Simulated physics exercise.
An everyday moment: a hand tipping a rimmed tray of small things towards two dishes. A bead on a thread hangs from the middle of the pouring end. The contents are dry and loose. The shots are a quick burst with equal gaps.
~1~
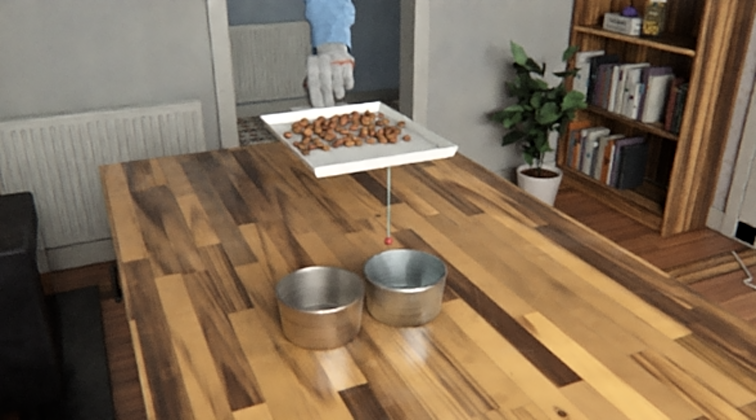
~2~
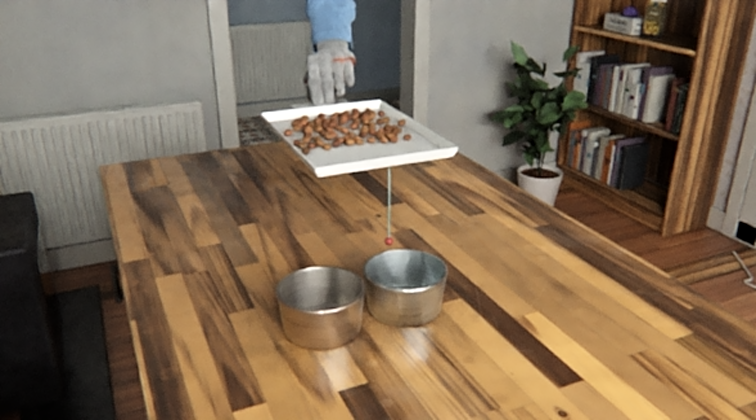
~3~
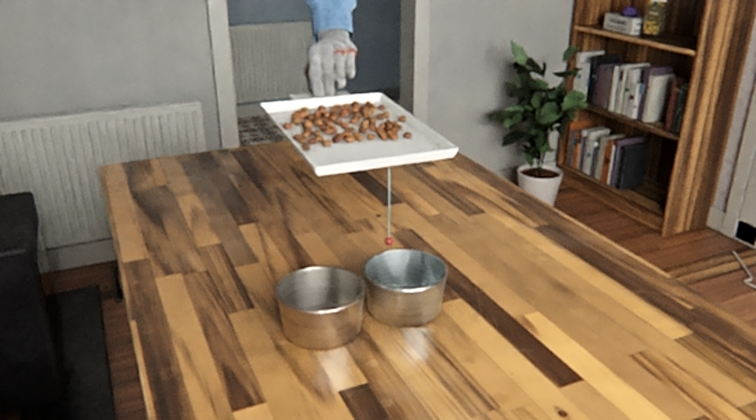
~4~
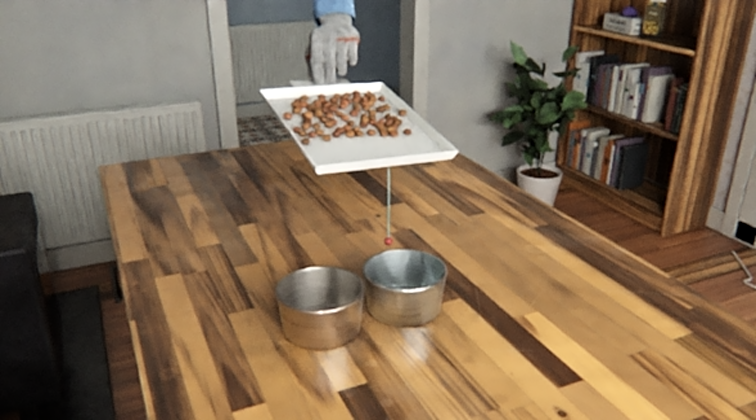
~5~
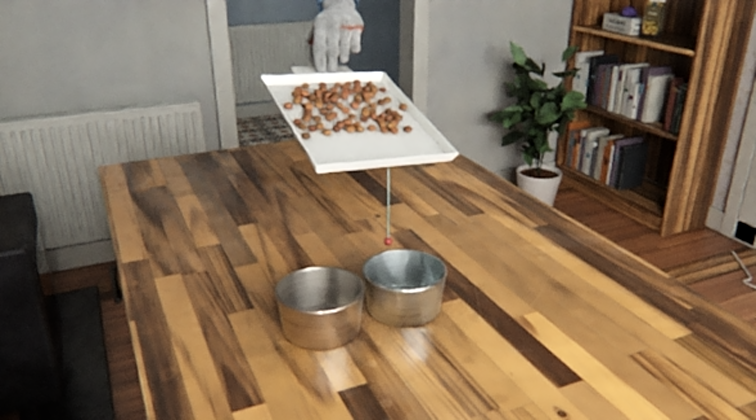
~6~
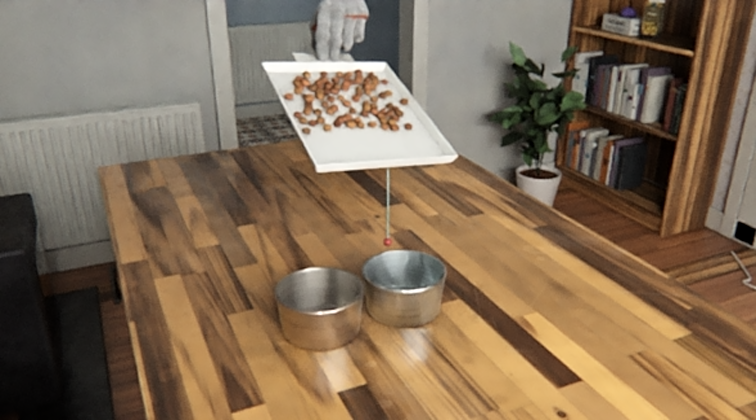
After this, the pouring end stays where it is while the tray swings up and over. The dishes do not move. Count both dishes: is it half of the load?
Together they catch less than half.
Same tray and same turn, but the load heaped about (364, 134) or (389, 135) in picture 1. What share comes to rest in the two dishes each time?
Roughly 40 per cent, and 30 per cent.
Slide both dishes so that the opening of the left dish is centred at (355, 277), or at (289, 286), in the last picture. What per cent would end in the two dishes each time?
Roughly 60 per cent, and 10 per cent.
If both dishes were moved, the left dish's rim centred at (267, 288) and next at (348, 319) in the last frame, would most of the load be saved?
One: Under half. Two: Not half.
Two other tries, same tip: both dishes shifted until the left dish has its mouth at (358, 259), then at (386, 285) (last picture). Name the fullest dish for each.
In turn: The right dish; the right dish.
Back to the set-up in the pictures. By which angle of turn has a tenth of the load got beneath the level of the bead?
Roughly 70°.
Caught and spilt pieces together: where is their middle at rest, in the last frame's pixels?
At about (463, 298).
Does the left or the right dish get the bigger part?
More ends in the right one.
Soon, tray tipped steeply; about two thirds on the tray; about a third in the air.
A while on, tray tipped past a quarter turn; a stray few on the tray; about a quarter in the right dish; about two thirds outside both; a small part in the air.
Towards the end, tray tipped past a quarter turn; about a quarter in the right dish; most outside both.
Finally, tray tipped past a quarter turn; none in the left dish; about a quarter in the right dish; most outside both.
